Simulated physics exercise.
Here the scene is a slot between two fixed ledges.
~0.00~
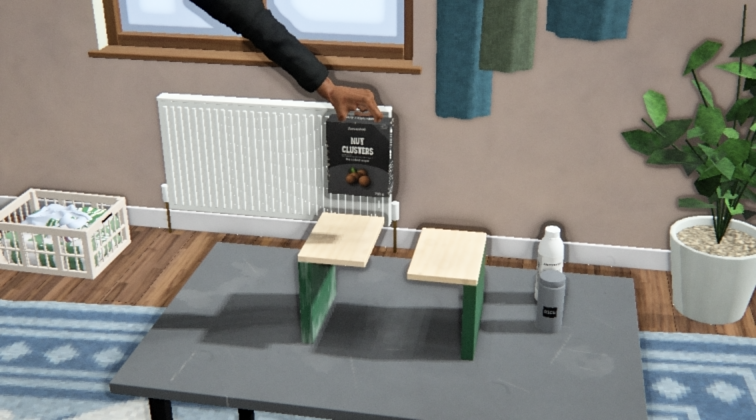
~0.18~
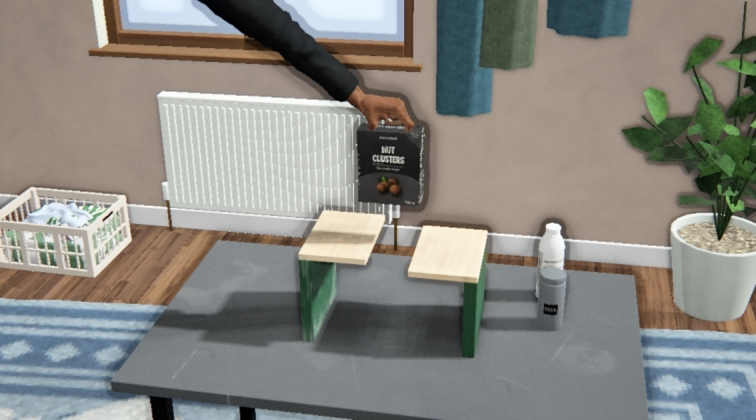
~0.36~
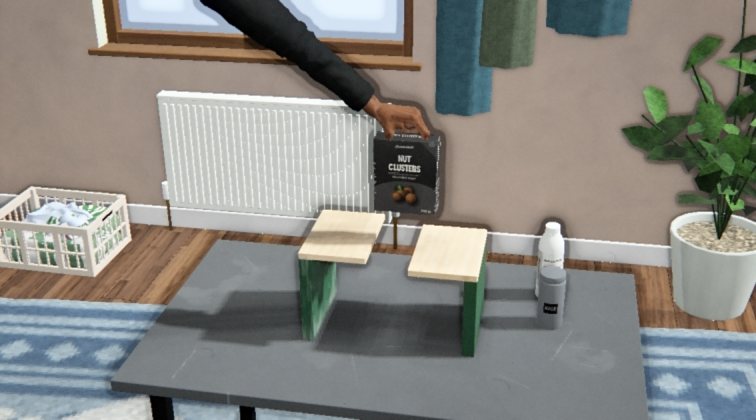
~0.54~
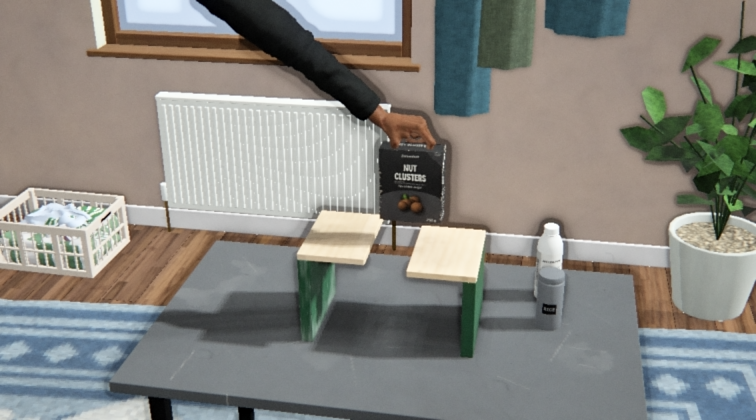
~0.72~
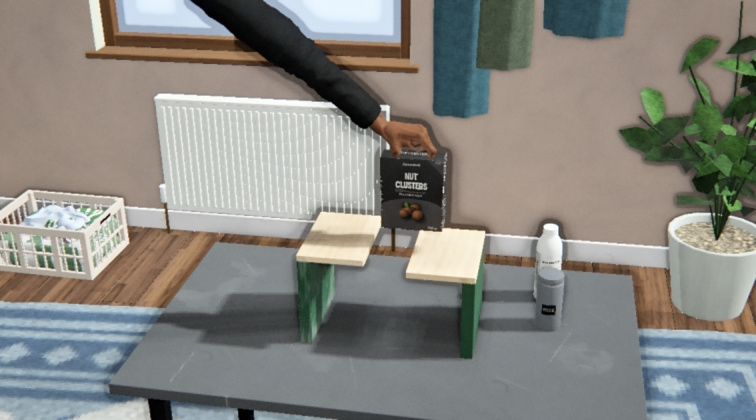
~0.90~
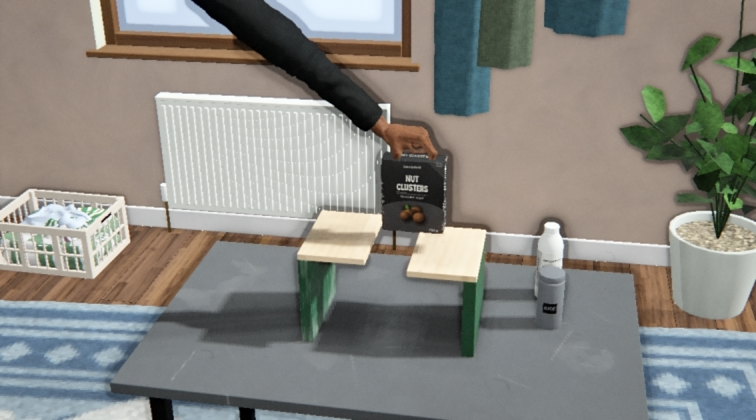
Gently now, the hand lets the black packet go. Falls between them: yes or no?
No.
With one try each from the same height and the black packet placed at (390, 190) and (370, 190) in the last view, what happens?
Try 1 - held back; try 2 - held back.
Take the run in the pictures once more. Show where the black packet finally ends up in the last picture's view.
It ends up near (395, 216).
After 1.10 s, black packet slid a little near (414, 212).
After 1.40 s, black packet tipped 16° from how it was near (404, 213).
At rest (1.9 s), tipped over on the stand or table, black packet; the other 2 in place. Seen from the same camera at the end, black packet near (395, 217). The packet is caught.
